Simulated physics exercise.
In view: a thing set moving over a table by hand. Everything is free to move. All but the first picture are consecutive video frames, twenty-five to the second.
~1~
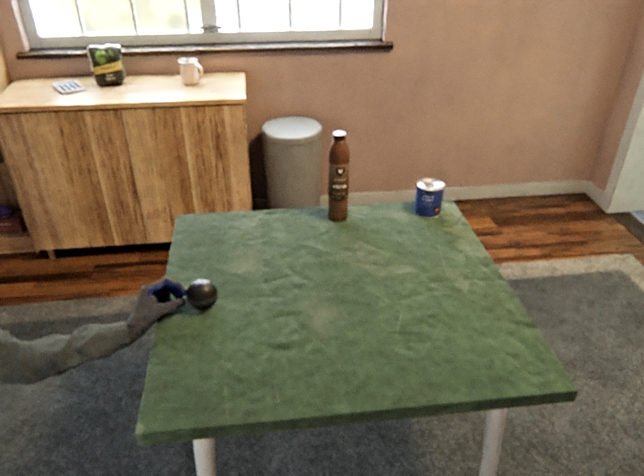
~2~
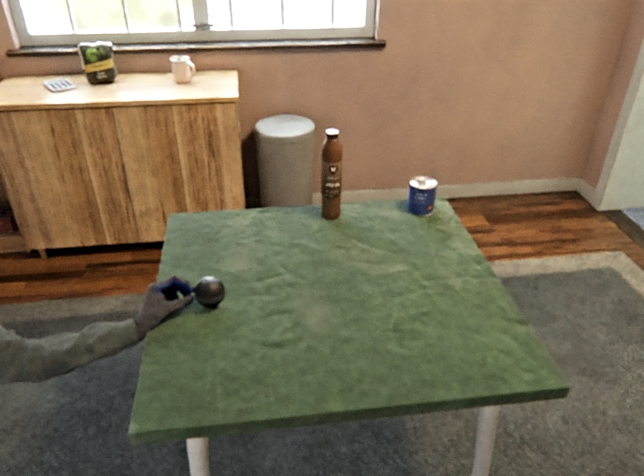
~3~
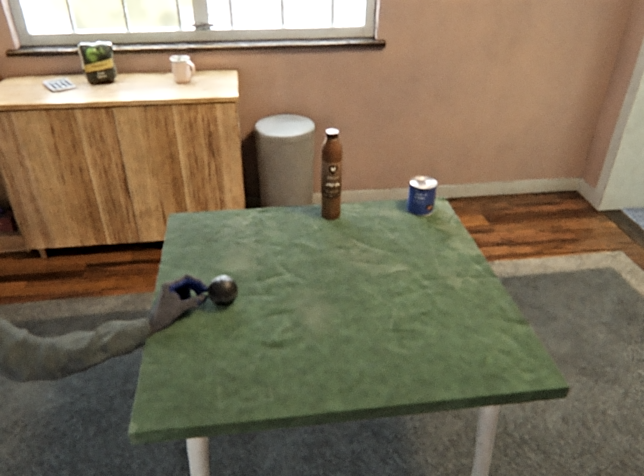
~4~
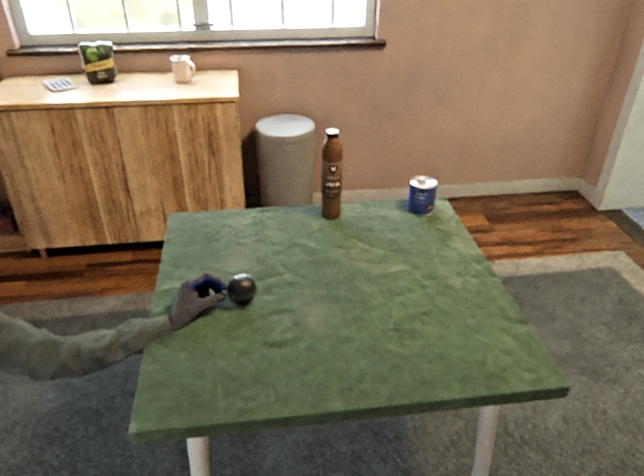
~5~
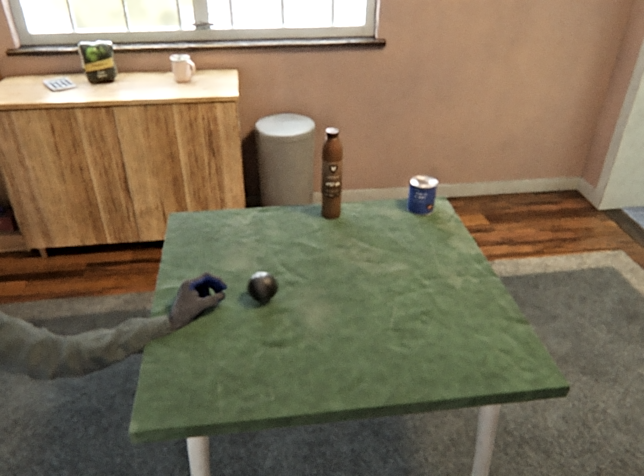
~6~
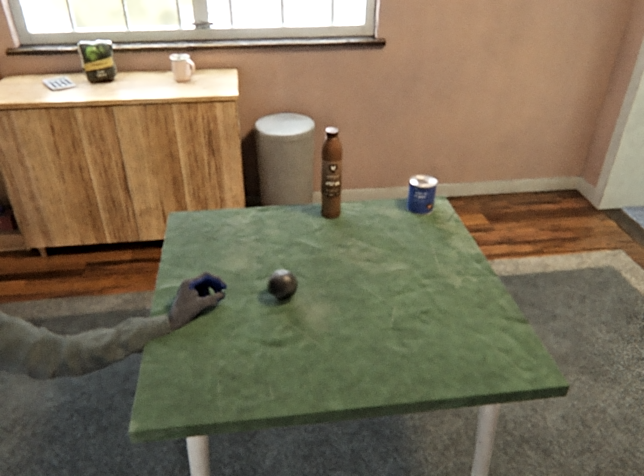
Dark ball being pushed rightward by a gloved hand, then rolling away across a green-covered table as the hand stays still.
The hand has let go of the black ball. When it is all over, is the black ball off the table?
The black ball goes over the edge.
Then, 0.20 s after the last picture, black ball rolled well along near (376, 277).
Then, 0.60 s after the last picture, black ball now off the table.
Then, 0.90 s after the last picture, things are still on the move.
By the end, off the table, black ball.
